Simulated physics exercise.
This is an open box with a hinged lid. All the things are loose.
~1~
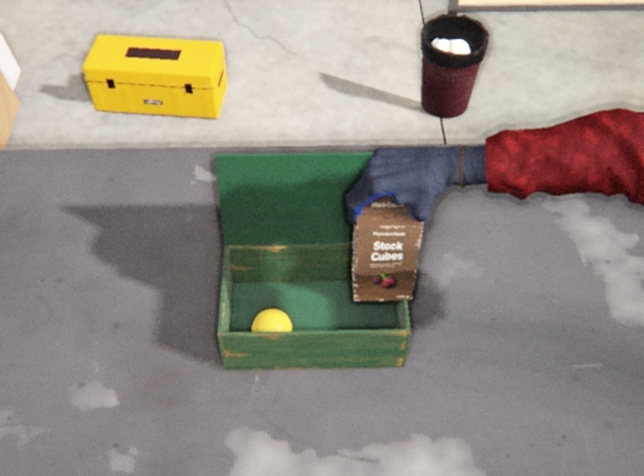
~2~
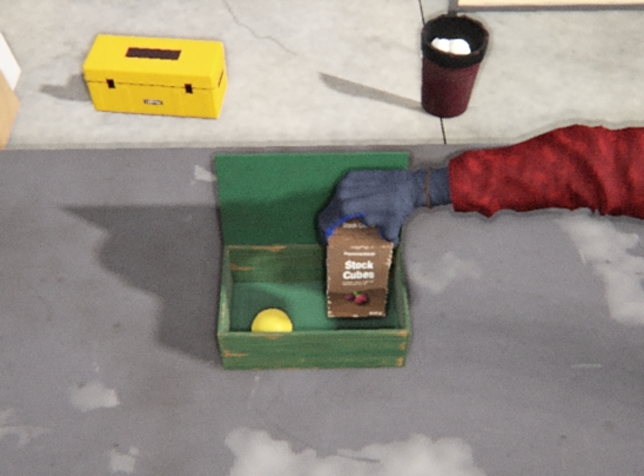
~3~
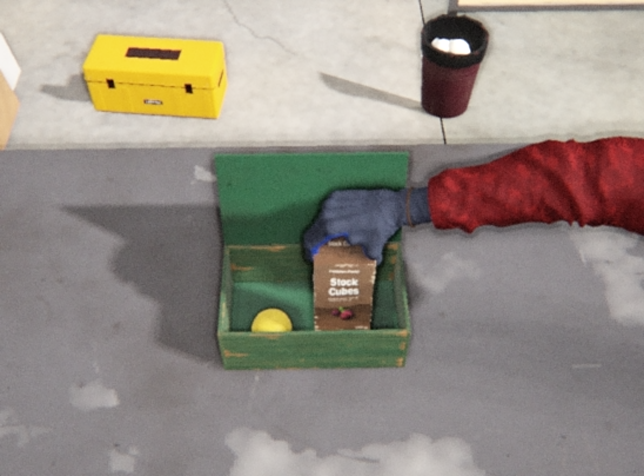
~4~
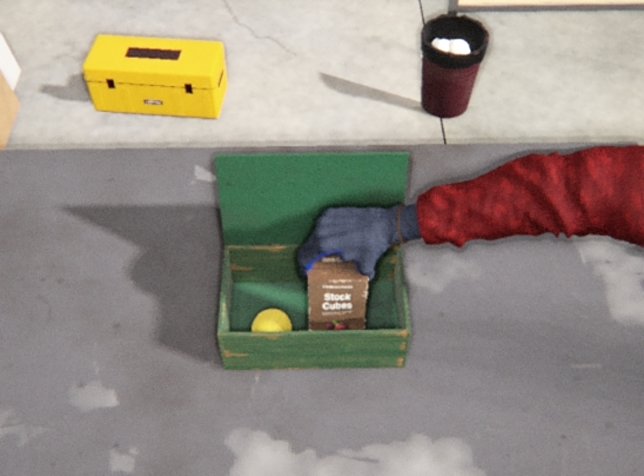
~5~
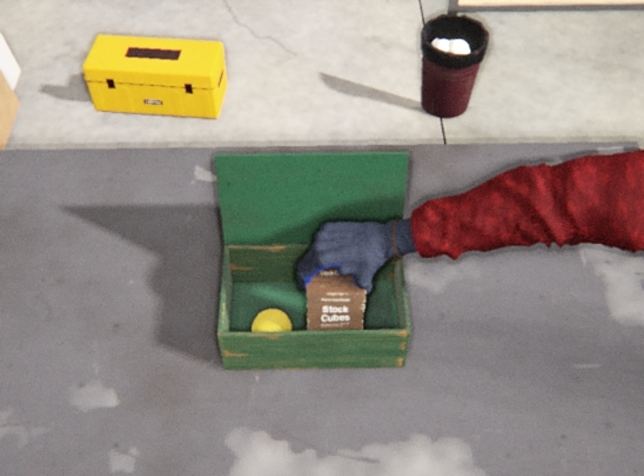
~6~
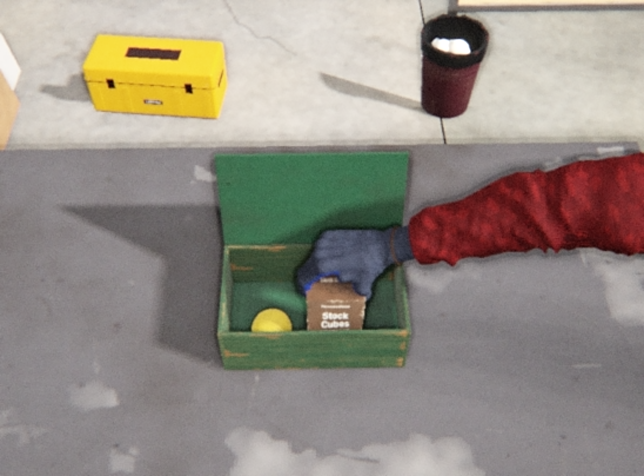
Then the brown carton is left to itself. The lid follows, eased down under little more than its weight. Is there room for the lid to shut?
Here the lid stays ajar.
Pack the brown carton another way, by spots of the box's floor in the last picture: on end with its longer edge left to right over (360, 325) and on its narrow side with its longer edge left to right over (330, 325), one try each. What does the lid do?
In the first case it will not close; in the second case it closes.
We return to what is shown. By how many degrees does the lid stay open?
Some 35° above the rim.
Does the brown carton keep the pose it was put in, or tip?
The brown carton stays as placed.
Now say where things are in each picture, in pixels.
On its way; brown carton (385, 250), in the first picture.
On its way; brown carton (357, 268), in the second picture.
On its way; brown carton (342, 284), in the third picture.
On its way; brown carton (337, 298), in the fourth picture.
On its way; brown carton (335, 310), in the fifth picture.
Put in, still held; brown carton (334, 316), in the sixth picture.
Then, 1.10 s past the last view, lid starting down.
Then, 1.60 s past the last view, lid 60° above the rim.
Then, 1.90 s past the last view, lid 40° above the rim.
Then, 3.80 s past the last view, lid 33° above the rim.
Finally, lid 33° above the rim; both still in place. Final places as the last picture's camera would see them, brown carton near (334, 316).
